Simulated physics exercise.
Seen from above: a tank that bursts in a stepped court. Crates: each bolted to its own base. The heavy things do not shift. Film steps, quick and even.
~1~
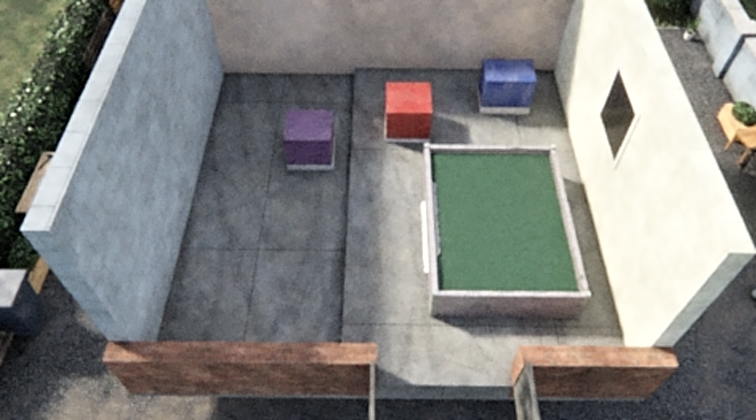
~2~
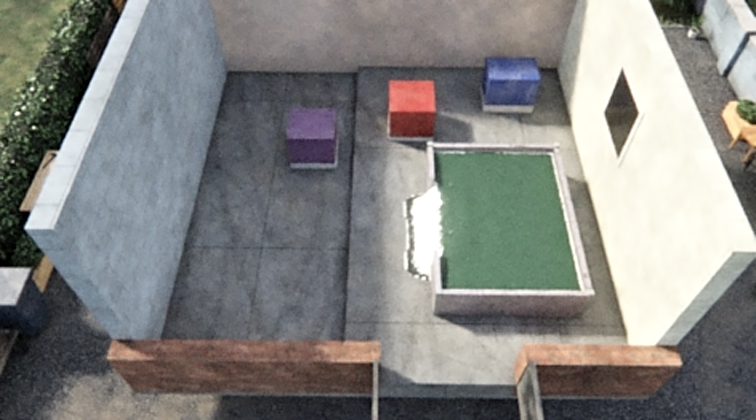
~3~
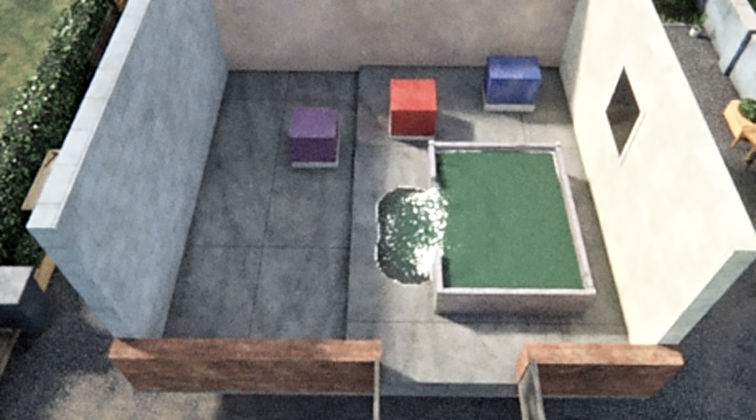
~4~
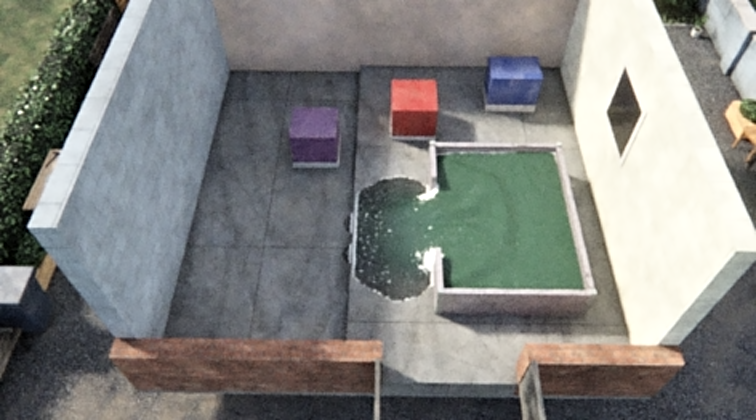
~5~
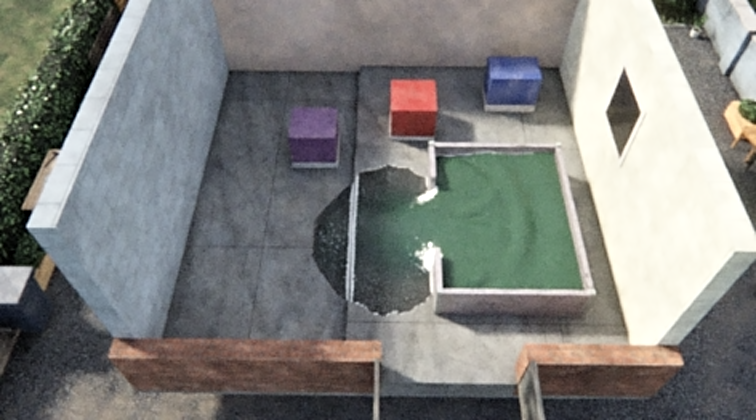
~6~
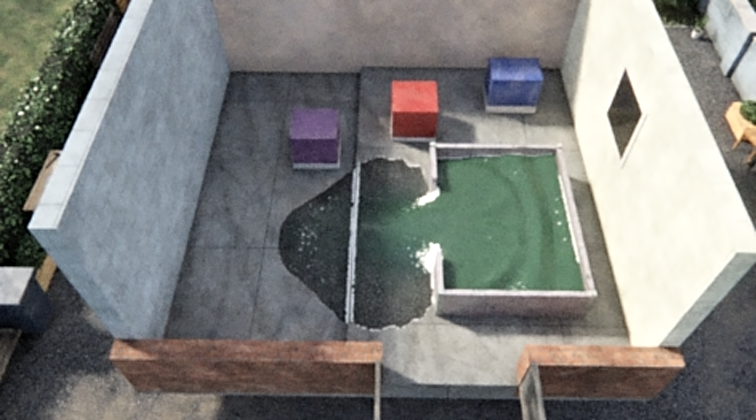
Green water bursting from the left side of an open tank in a walled court, spreading left across the grey stepped floor.
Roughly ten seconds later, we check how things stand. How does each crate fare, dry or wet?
The blue crate comes out dry. The red crate comes out dry. The purple crate comes out wet.
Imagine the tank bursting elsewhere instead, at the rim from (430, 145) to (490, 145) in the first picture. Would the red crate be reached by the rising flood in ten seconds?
One at a time, the red crate has been flooded.
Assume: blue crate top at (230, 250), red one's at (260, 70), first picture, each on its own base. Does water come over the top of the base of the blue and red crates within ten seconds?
Result - blue crate is overtopped, red crate is overtopped.
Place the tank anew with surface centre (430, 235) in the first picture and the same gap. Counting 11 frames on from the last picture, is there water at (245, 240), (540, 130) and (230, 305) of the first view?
First drenched; next unwetted; last drenched.
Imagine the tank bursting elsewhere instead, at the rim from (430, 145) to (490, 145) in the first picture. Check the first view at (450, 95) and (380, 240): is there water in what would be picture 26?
Going point by point, the first is waterlogged and the second is high and dry.
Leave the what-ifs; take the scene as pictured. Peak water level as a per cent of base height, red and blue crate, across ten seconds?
20 and 0 per cent, roughly.
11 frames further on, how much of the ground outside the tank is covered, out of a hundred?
It comes to 40 per cent.
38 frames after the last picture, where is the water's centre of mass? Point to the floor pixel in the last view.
It is near (338, 218).
A moment on, water covers 30 % of the floor; the blue crate not reached, the red crate water round its plinth, the purple crate water round its plinth.
Next, water covers 40 % of the floor; the blue crate not reached, the red crate water round its plinth, the purple crate water round its plinth.
Then, water covers 50 % of the floor; the blue crate not reached, the red crate water round its plinth, the purple crate water round its plinth.
Later, water covers 55 % of the floor; the blue crate not reached, the red crate water round its plinth, the purple crate water round its plinth.
In the end, water covers 55 % of the floor; the blue crate stayed above the water, the red crate stayed above the water, the purple crate was topped.
